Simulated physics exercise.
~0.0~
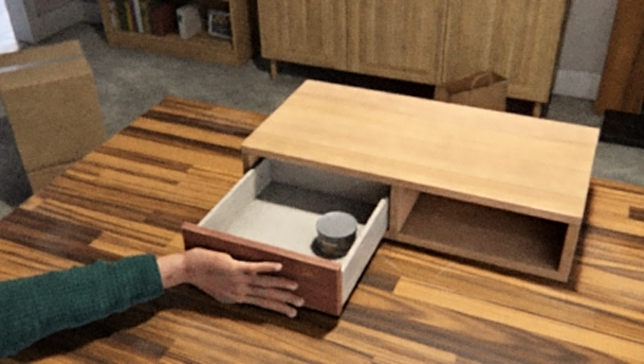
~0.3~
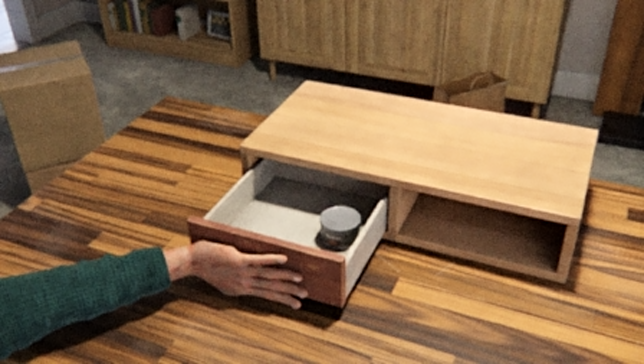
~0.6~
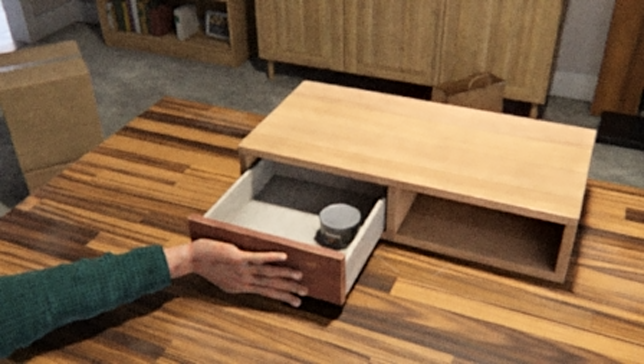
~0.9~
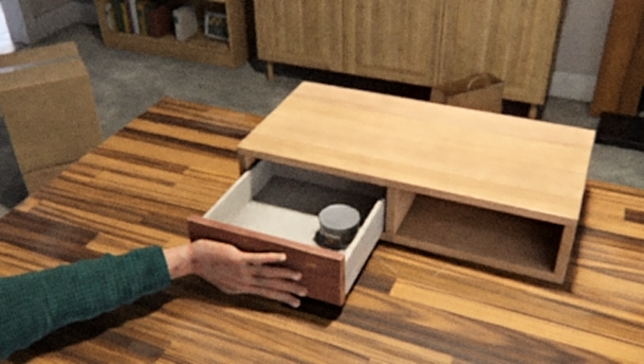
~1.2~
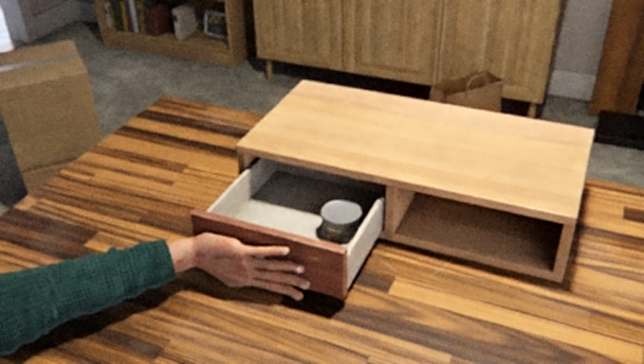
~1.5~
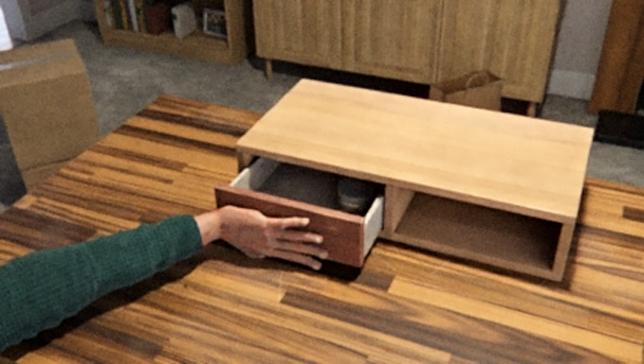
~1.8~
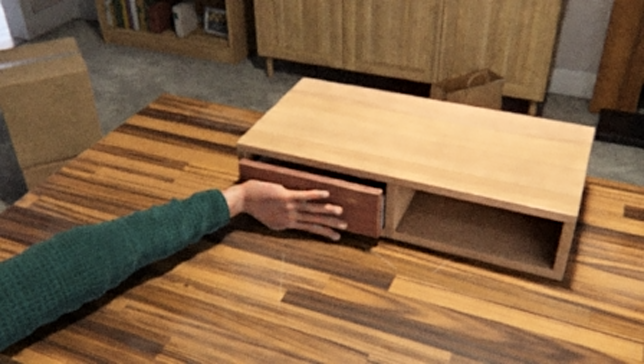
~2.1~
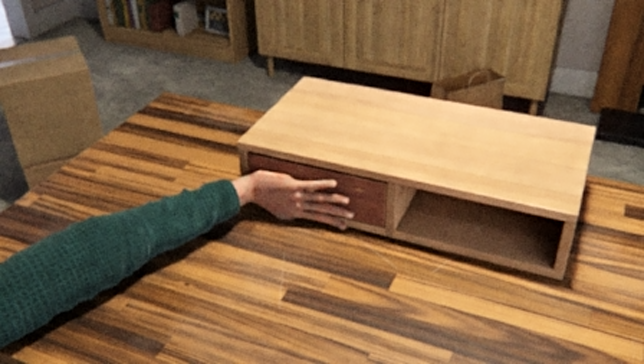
A drawer holding a grey tin slides fully shut as a hand pushes its front.
